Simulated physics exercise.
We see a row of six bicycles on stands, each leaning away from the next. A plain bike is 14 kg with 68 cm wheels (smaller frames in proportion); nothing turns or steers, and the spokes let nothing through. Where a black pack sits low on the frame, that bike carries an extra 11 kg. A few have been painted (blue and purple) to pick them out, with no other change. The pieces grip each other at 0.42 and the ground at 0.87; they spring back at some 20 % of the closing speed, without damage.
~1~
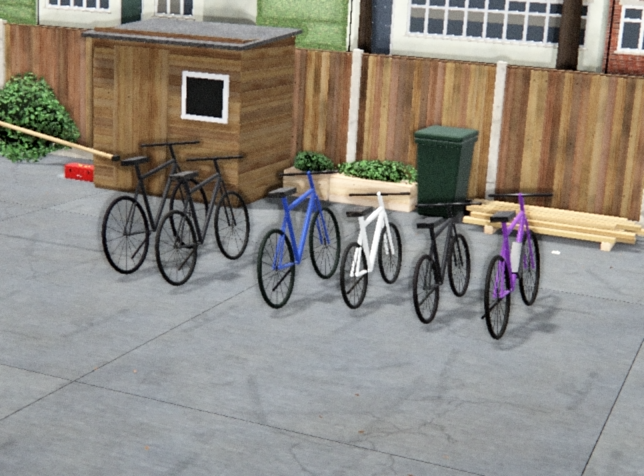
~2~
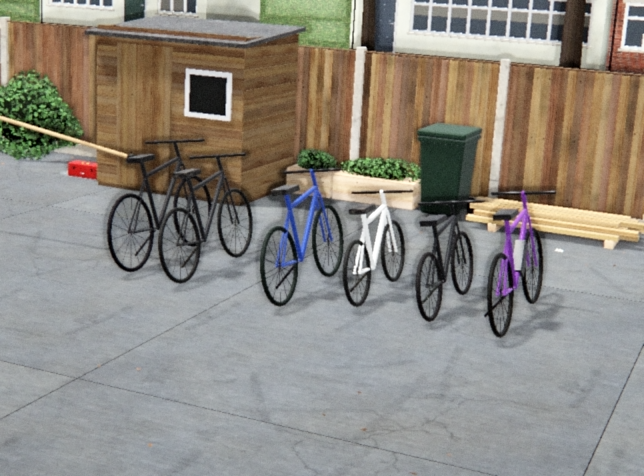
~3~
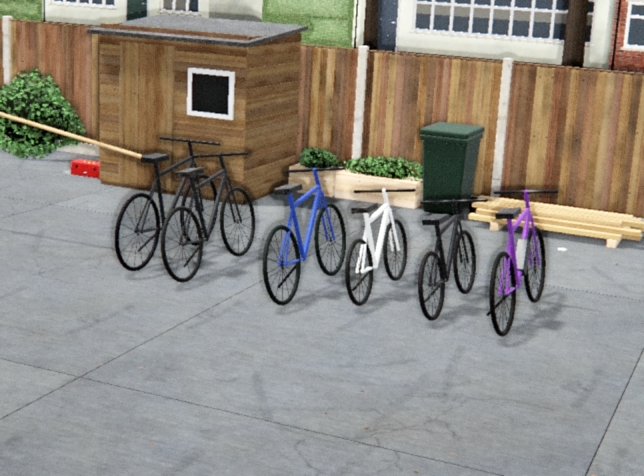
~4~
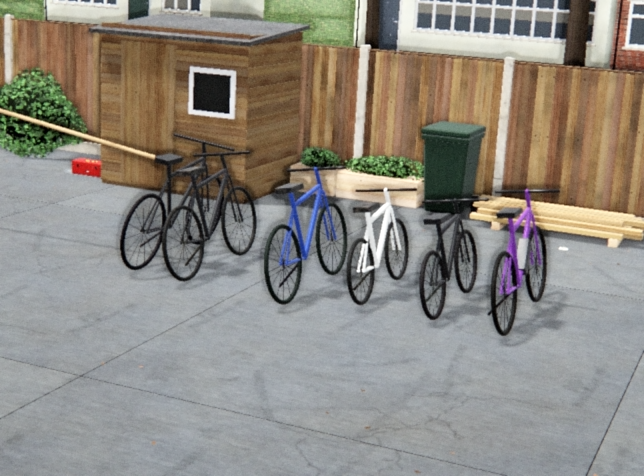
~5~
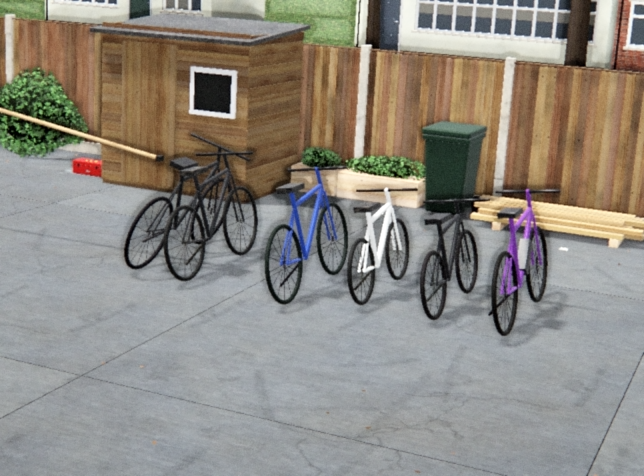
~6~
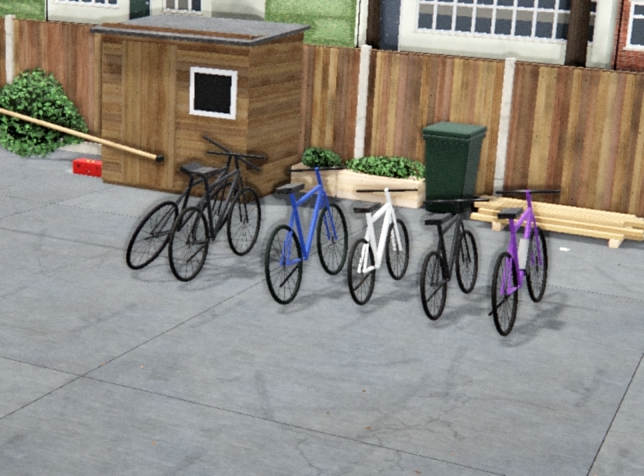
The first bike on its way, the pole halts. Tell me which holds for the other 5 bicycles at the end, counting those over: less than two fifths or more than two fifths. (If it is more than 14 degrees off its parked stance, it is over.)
For the other 5 bicycles, more than two fifths of them.
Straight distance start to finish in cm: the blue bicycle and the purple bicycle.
Blue 90, purple 10.
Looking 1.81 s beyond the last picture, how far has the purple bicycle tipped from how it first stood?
Something like 0°, give or take.
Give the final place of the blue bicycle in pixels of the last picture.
It ends up centred close to (388, 282).
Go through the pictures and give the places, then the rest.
In the first frame (each place is the centre of the face we see best), pole end (113, 159) 11 cm from the first bicycle; blue bicycle (330, 232); purple bicycle (486, 282); the others all in place.
The second frame shows pole end pushing; purple bicycle (489, 280).
The third frame shows pole end pushing; purple bicycle (491, 279); the others all in place.
The fourth frame shows pole end pushing; purple bicycle (492, 278); the others all in place.
The fifth frame shows pole end (157, 159) stopped; purple bicycle (493, 278); the others all in place.
The sixth frame shows pole end (157, 159) stopped; purple bicycle (493, 279); blue bicycle (338, 229); steepest lean 8°, the bicycle at (248, 215); one has shifted.
Then, 0.65 s later than the last frame, 1 of the 5 other bicycles over; blue bicycle tilted 7°.
Then, 1.81 s later than the last frame, 4 of the 5 other bicycles over; blue bicycle tilted 70°.
When it is over, 5 of the 5 other bicycles over; blue bicycle lying flat; purple bicycle tilted 16°. That is 100 per cent. Not one is left standing. In pixels of the last frame, middles, blue bicycle near (388, 282), purple bicycle near (539, 258).
